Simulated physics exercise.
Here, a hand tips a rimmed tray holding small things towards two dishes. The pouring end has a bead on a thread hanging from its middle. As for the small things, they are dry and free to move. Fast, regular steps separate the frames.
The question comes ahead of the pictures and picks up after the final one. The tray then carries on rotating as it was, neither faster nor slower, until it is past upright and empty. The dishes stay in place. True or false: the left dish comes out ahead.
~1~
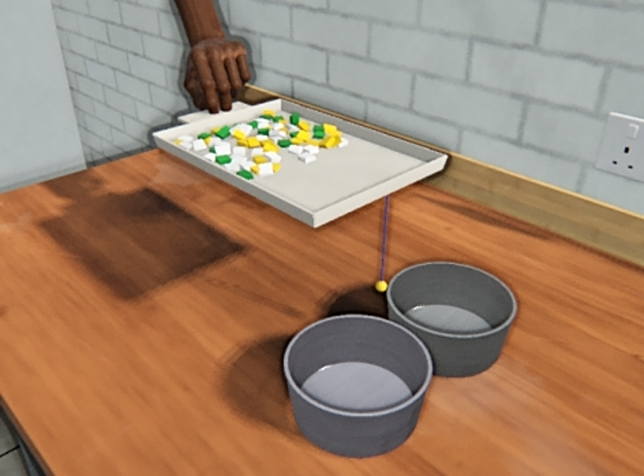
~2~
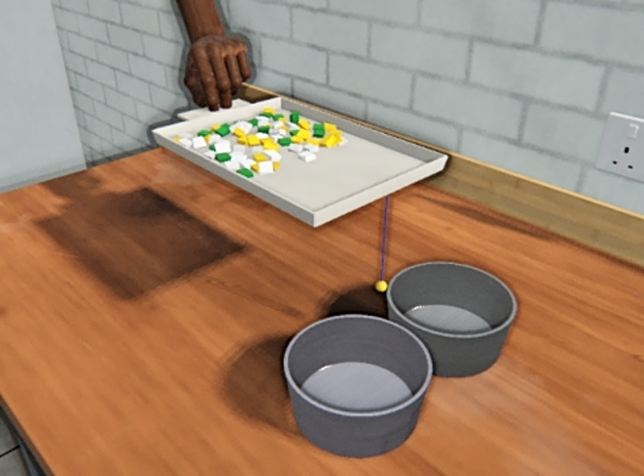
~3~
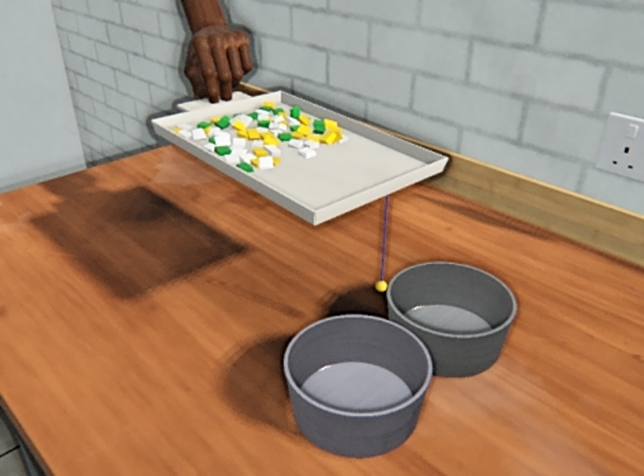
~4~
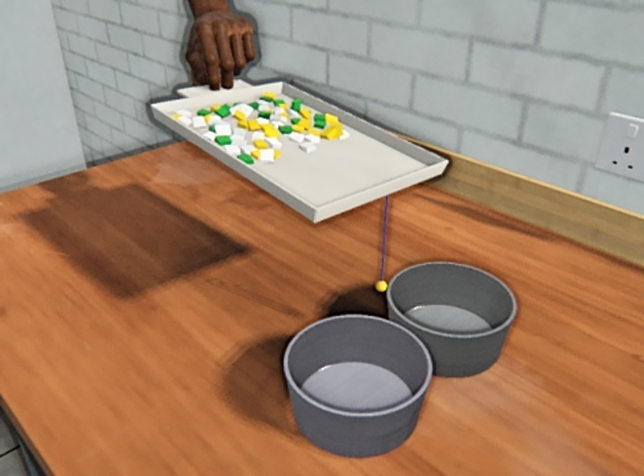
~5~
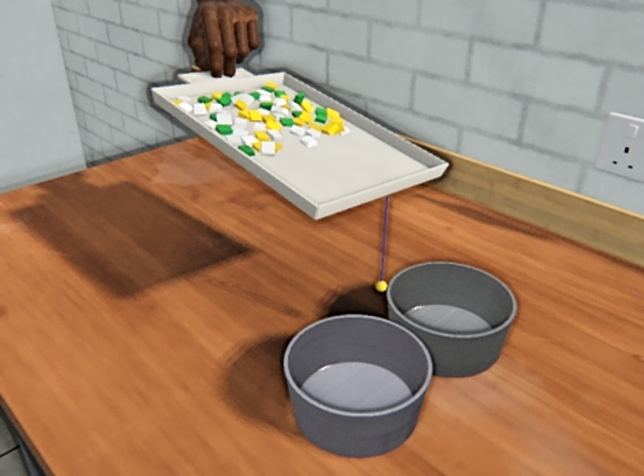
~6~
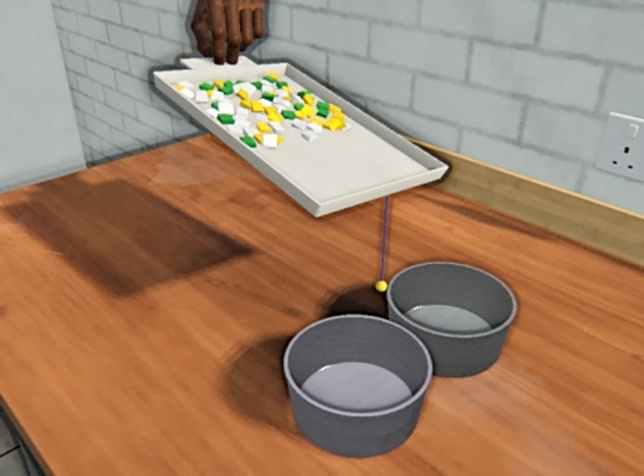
False.
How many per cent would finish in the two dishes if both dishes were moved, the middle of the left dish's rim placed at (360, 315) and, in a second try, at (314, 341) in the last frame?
Estimate: 90 % first, 90 % second.
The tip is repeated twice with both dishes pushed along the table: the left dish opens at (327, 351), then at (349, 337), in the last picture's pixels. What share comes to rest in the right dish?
90 %, then 100 %.
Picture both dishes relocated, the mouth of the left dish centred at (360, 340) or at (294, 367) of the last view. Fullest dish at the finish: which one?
At the first spot the right-side one comes out ahead, at the second spot the right-side one.
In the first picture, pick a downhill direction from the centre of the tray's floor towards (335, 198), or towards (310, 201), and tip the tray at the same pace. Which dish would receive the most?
Well, the dish on the left side comes out on top first, and then the dish on the left side does.
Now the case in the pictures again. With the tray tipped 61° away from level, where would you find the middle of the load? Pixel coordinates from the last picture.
Somewhere about pixel (414, 168).
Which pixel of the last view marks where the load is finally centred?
The centre settles at about (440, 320).
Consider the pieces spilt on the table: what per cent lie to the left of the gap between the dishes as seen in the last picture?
Around 20 %.
Soon, tray tipped steeply; most on the tray; a stray few in the right dish; a small part in the air.
A while on, tray tipped past a quarter turn; about a quarter on the tray; about half in the right dish; about a quarter outside both; about a quarter in the air.
Towards the end, tray tipped past a quarter turn; most in the right dish; about a quarter outside both.
Finally, tray tipped past a quarter turn; none in the left dish; most in the right dish; about a quarter outside both.
